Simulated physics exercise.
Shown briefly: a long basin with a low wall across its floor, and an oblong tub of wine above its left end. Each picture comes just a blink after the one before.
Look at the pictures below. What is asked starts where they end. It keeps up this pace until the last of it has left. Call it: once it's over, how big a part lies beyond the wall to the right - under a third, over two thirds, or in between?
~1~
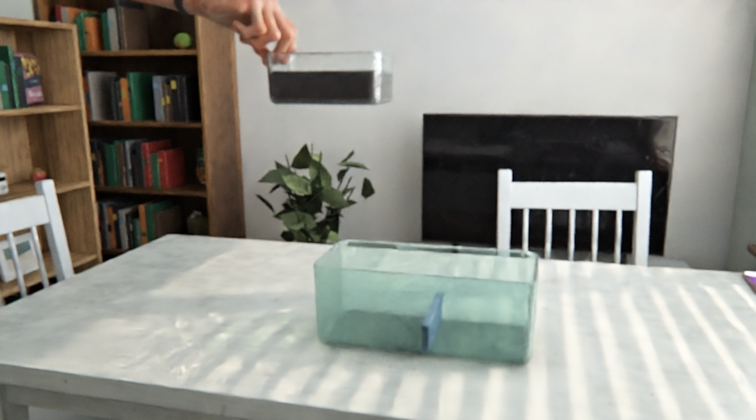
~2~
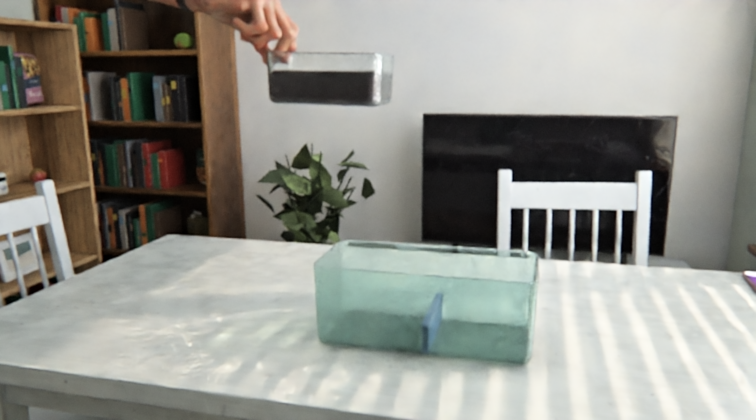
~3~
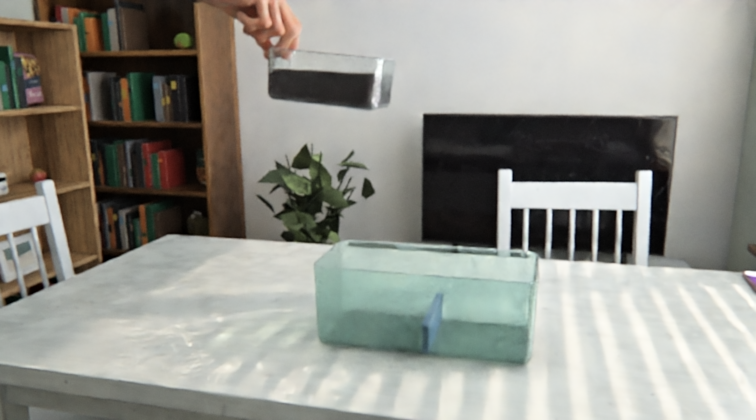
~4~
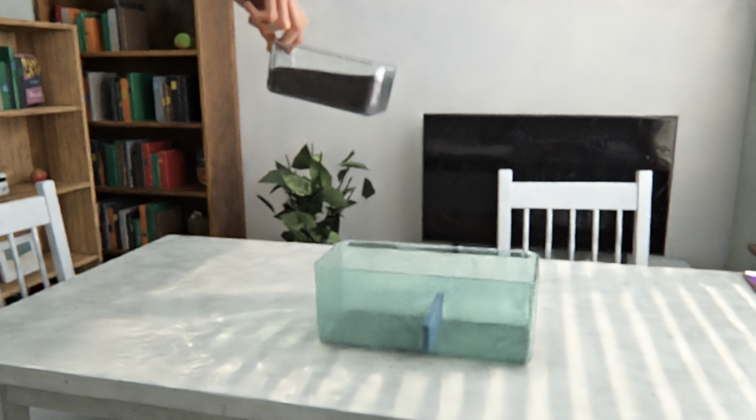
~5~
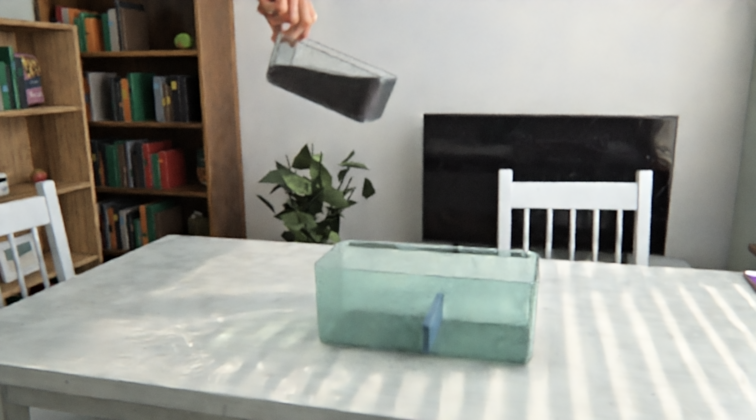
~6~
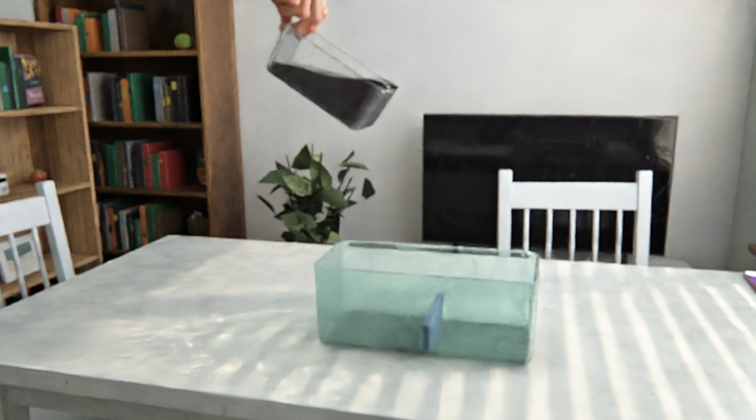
In between.
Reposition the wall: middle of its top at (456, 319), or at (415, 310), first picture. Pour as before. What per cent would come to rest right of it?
About 25 per cent on the first try, and 65 per cent on the second.
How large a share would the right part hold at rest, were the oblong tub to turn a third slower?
Near 55 in a hundred.
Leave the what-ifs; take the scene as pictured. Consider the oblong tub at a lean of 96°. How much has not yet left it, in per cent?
My estimate is close to 15 percent remaining.
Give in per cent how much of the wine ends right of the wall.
Around 50 %.
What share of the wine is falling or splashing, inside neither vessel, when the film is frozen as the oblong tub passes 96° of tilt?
Near 75 in a hundred.
A moment on, the tilt is 96° and 14 per cent is still to pour, 3 is left of the wall and 9 right of it.
Next, the tilt is 111° and 2 per cent is still to pour, 34 is left of the wall and 51 right of it.
Then the tilt is 111° and 0 per cent is still to pour, 42 is left of the wall and 48 right of it.
Later the tilt is 111° and 0 per cent is still to pour, 43 is left of the wall and 49 right of it.
In the end 44 per cent lies left of the wall, 49 right of it and 8 outside.
